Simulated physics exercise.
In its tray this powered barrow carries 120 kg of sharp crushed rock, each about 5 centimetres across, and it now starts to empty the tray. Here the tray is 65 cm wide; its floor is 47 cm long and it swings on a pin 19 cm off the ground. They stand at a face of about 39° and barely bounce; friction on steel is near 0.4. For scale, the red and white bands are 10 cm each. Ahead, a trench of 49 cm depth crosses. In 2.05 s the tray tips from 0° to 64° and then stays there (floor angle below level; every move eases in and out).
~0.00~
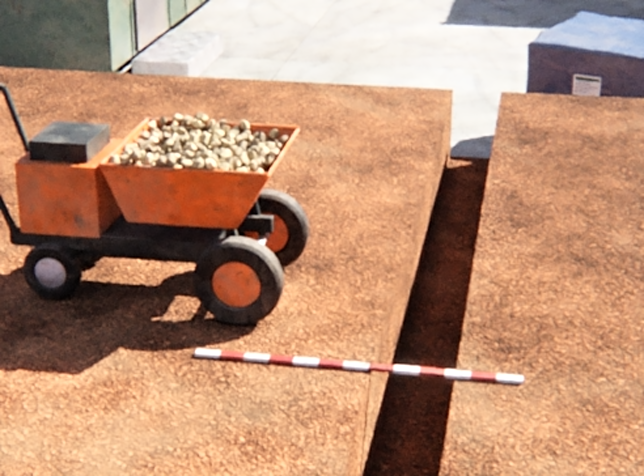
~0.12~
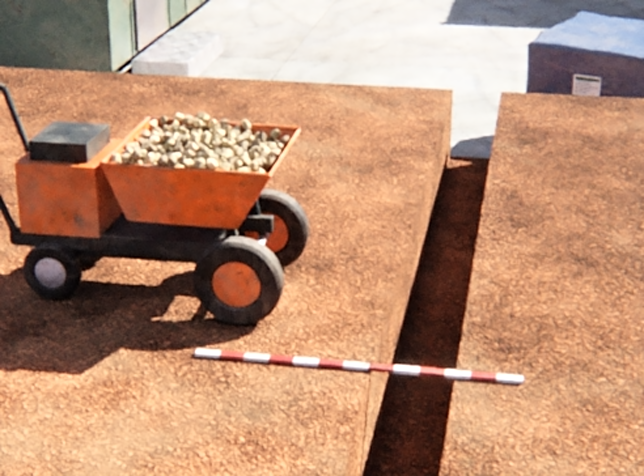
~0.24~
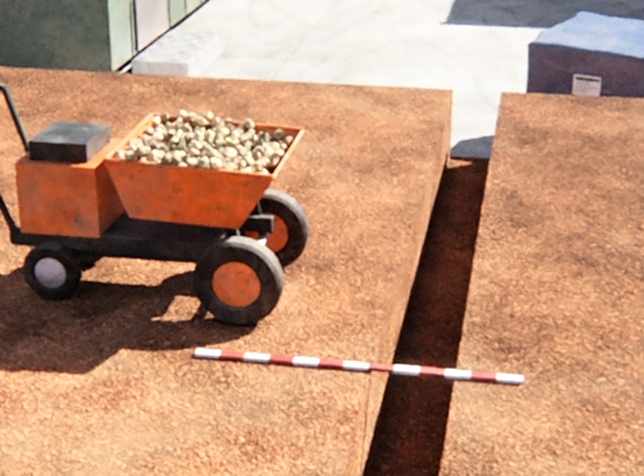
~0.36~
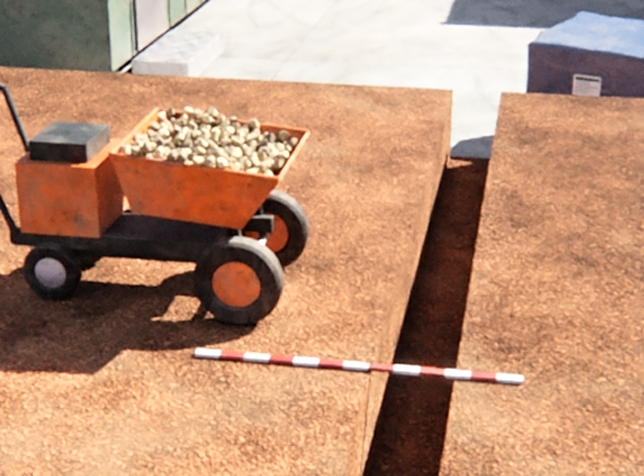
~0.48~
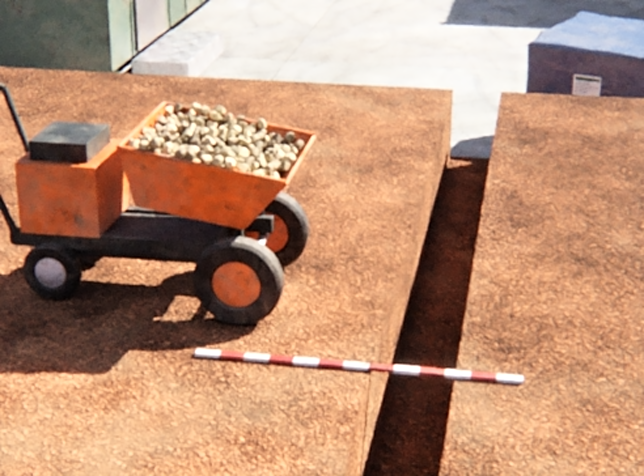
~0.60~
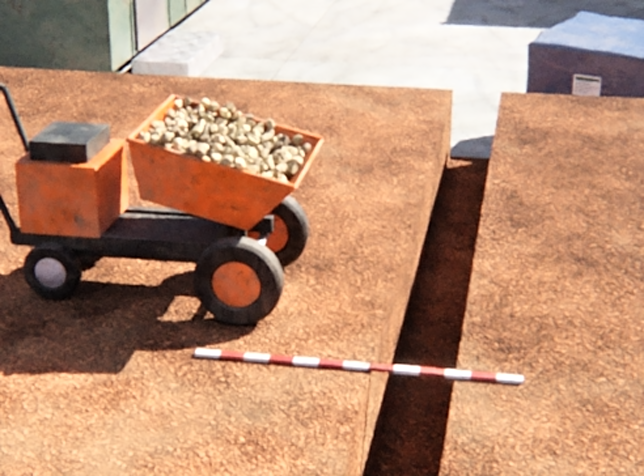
An orange and black powered barrow stands at the left on reddish-brown ground, seen from above at an angle, its tray heaped with pale crushed rock. A red-and-white banded rod lies in front of it, reaching across a dark, narrow trench, with a blue block at the upper right. The wheels and view stay still while the tray gradually tilts down toward the right, its rear rising and the stones moving with it.
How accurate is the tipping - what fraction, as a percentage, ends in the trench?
Close to 35 in every hundred.
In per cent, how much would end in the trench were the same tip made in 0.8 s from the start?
Trench share: Approx. 45%.
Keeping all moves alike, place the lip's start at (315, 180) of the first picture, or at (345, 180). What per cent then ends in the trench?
Near 35 and near 20 percent.
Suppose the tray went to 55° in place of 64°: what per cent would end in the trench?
It would be near 10 per cent.
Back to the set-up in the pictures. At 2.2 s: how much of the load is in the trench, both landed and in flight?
About 10 per cent by then.
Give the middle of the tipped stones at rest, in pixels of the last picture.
Their centre sits close to (426, 397).
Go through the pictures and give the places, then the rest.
The tray is at 0°, its lip at (268, 175); the top of the load is at (193, 124), in the first frame.
Lip at (270, 176), floor tilted 1°, highest stones at (195, 123); the stones move at 0.1 m/s on average, in the second frame.
The tray is at 2°, its lip at (273, 177); the top of the load is at (190, 121); the stones move at 0.2 m/s on average, in the third frame.
Lip at (279, 180), floor tilted 5°, highest stones at (190, 116); the stones move at 0.2 m/s on average, in the fourth frame.
Lip at (286, 183), floor tilted 9°, highest stones at (195, 112); the stones move at 0.3 m/s on average, in the fifth frame.
Lip at (295, 188), floor tilted 13°, highest stones at (193, 109); the stones move at 0.3 m/s on average, in the sixth frame.
After 1.5 s the floor is at 54°; 99 % in the tray, 1 % short of the trench; the foremost stones are at (362, 246).
After 2.2 s the floor is at 64°; 86 % in the tray, 4 % short of the trench, 10 % in the trench; the foremost stones are at (451, 410).
After 2.5 s the floor is at 64°; 75 % in the tray, 6 % short of the trench, 19 % in the trench; the foremost stones are at (457, 391).
After 4.4 s the floor is at 64°; 60 % in the tray, 5 % short of the trench, 35 % in the trench; the foremost stones are at (456, 403).
